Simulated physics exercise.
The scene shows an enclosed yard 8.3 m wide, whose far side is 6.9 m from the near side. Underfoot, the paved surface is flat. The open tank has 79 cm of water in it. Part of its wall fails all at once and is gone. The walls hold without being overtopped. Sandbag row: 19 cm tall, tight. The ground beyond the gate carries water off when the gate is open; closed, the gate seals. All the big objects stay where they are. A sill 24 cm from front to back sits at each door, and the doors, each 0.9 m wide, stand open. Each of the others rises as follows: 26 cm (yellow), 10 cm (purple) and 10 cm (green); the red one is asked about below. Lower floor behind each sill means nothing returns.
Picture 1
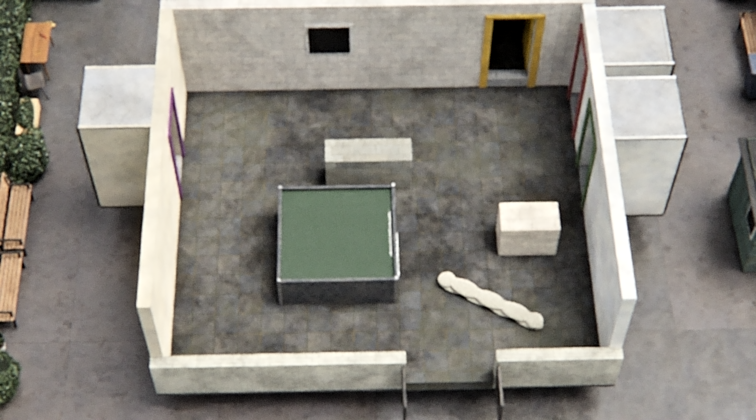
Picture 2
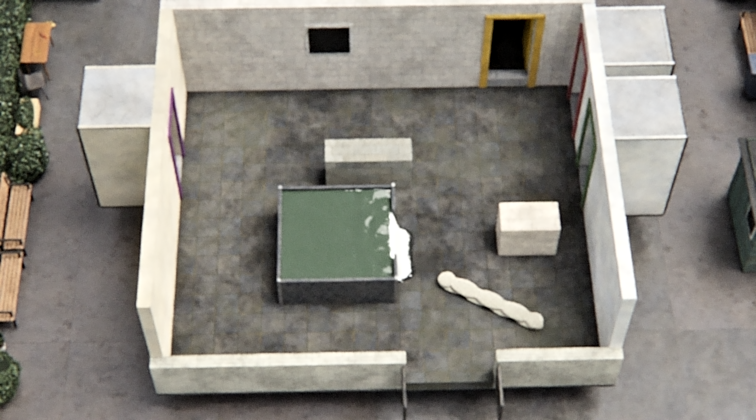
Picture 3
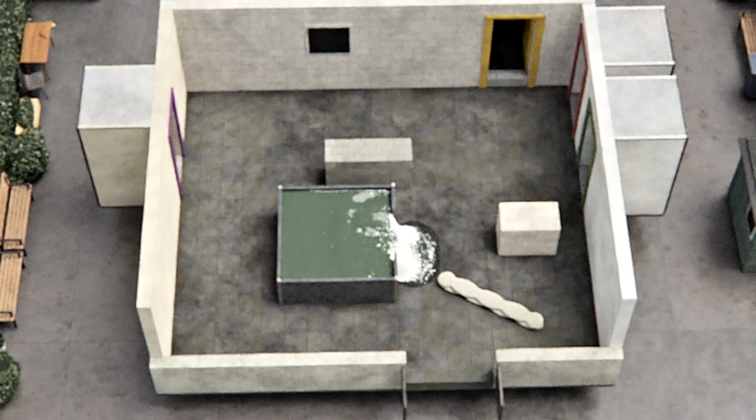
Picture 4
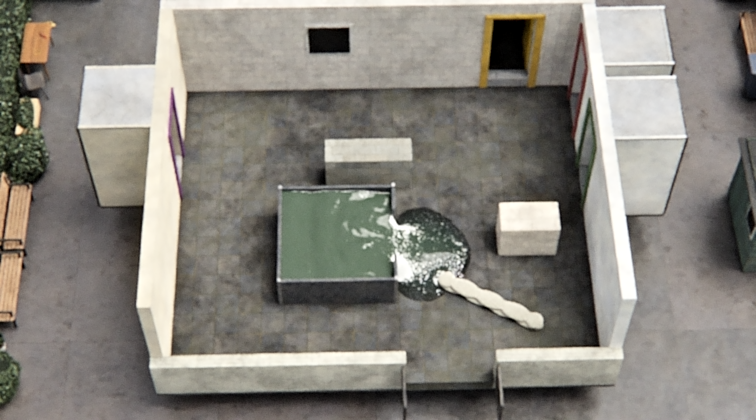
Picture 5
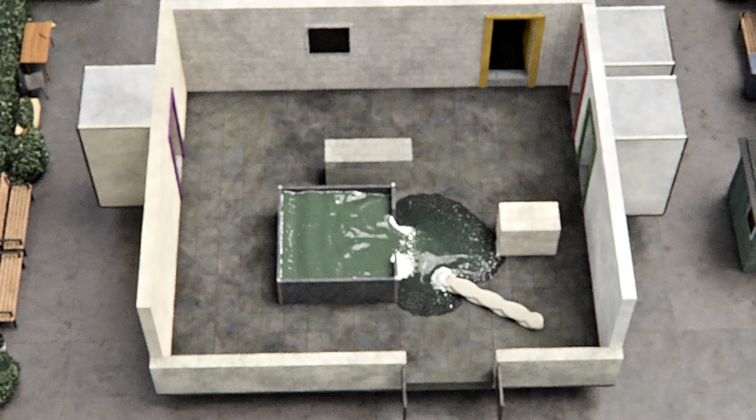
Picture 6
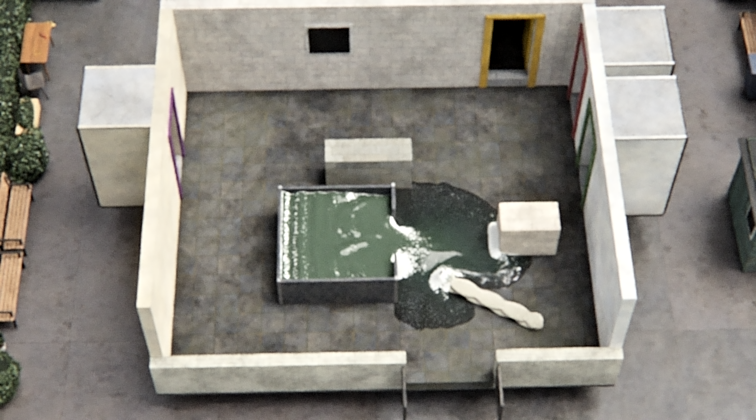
Water burst from the right side of the open tank, splashed around the near end of the sandbag row, and spread in a widening dark puddle across the yard floor, reaching the pale block.
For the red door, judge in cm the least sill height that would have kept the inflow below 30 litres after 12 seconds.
A sill of about 15 cm.
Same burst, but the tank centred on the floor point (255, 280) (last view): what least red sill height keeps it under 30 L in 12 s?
13.0 cm, give or take.
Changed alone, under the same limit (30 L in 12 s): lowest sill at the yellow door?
For the yellow door, about 14.0 cm.
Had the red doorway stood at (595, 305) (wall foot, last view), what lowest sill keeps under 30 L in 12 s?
22 cm.
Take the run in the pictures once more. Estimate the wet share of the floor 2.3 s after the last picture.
Some 40 per cent of it.
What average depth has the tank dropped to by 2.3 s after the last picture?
Average depth: Approx. 39 cm.
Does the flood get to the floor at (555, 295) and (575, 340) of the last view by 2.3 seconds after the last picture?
Taking them in turn, they come out submerged and submerged.
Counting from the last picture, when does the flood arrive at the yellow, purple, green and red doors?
Arrival: Yellow 2.0 s, purple 7.5 s, green 0.6 s, red 1.2 s.
Then, 0.7 s after the last picture water covers 25 % of the floor, deepest (46 cm) near (401, 251); it has not reached the red door.
Then, 2.3 s after the last picture water covers 40 % of the floor, deepest (38 cm) near (603, 368); 17 cm at the red door, 0 litres in over its 26 cm sill.
Then, 11.3 s after the last picture water covers 95 % of the floor, deepest (12 cm) near (267, 224); 7 cm at the red door, 0 litres in over its 26 cm sill.
At the red door as built, the water peaked near 22 cm, 3.3 s after the last picture.
Run again over the same 12 s with other heights there, 69 litres in over 12.5 cm, 17 litres over 17 cm. The limit of 30 litres is kept from about 15 cm up.
